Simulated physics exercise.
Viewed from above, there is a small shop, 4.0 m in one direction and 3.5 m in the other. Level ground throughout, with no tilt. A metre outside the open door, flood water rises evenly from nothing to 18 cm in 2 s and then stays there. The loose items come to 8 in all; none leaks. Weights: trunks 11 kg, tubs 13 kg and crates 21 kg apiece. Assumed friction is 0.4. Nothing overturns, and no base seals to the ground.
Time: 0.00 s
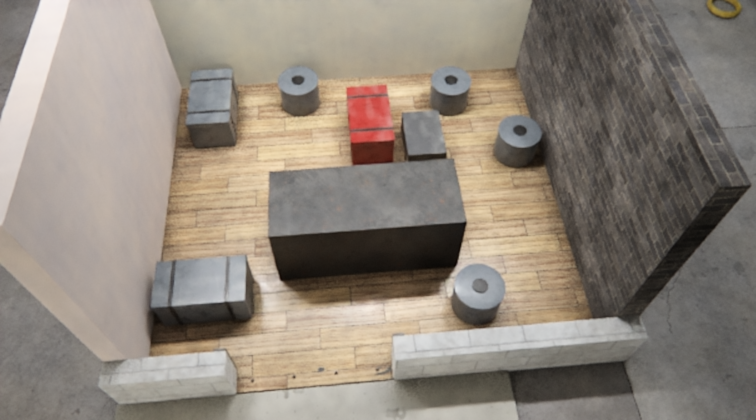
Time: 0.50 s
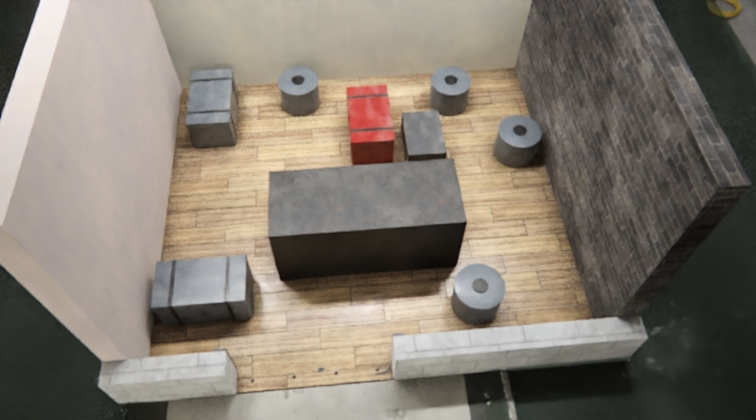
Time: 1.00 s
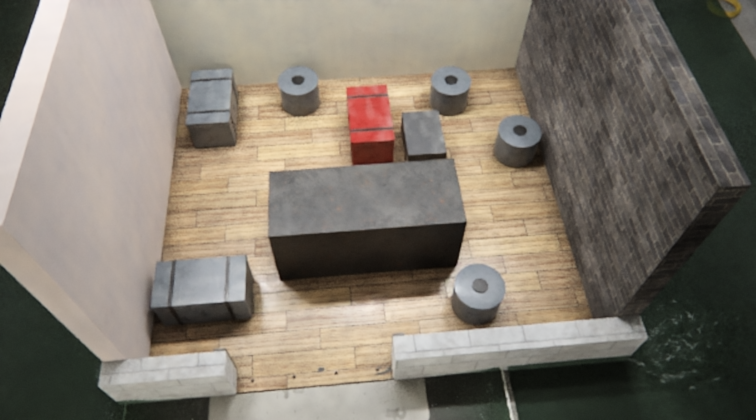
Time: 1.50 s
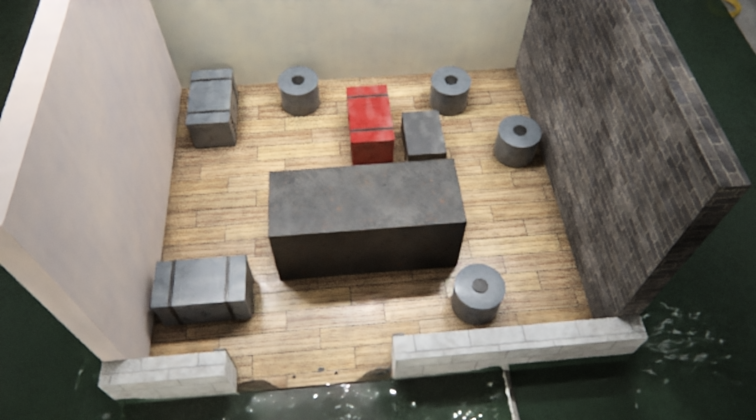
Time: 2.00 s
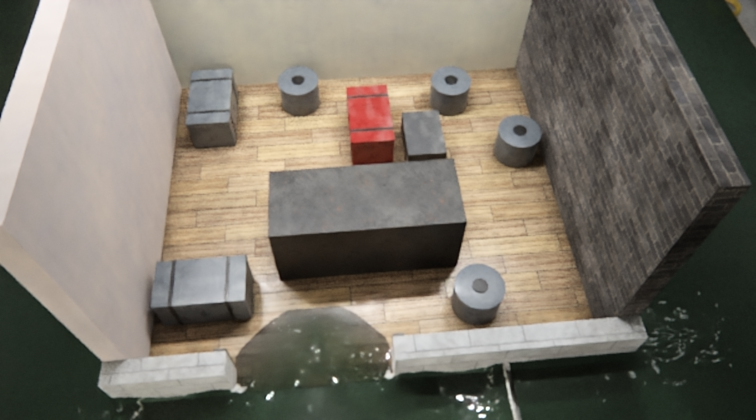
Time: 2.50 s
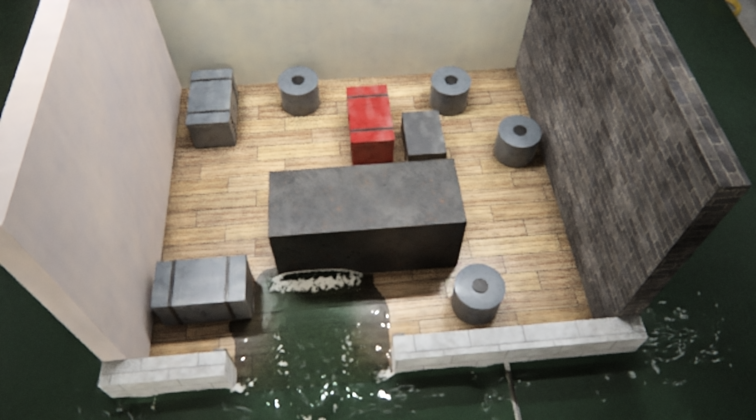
In a small shop seen from above, dark water spreads over the ground outside, then enters through the open doorway and reaches the large dark block, foaming against it, while the red trunk, grey crates and tubs stay still.
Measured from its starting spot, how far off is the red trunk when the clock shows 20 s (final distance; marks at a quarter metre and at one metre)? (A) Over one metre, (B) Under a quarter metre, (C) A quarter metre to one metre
Option C: A quarter metre to one metre.
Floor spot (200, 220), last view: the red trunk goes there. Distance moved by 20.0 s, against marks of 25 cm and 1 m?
Here it heads a good way off.
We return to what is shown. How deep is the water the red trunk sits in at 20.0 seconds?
Somewhere close to 15 cm.
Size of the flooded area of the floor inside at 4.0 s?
Flooded: Near 6.0 m2.
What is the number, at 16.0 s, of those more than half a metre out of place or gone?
I make it 7.
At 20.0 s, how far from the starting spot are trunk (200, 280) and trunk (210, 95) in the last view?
First 250 cm, then 120 cm.
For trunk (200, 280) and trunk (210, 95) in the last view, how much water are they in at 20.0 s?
Depths: Near 14 cm, then near 14 cm.
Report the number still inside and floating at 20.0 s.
At that point I count 8.
After 4.0 s the red trunk is near (370, 113), 0.0 m from its start, aground; 0 afloat.
After 9.0 s the red trunk is near (380, 108), 0.1 m from its start, afloat; 5 afloat.
After 16.0 s the red trunk is near (269, 113), 1.0 m from its start, afloat; 8 afloat.
After 20.0 s the red trunk is near (418, 83), 0.6 m from its start, afloat; 8 afloat.
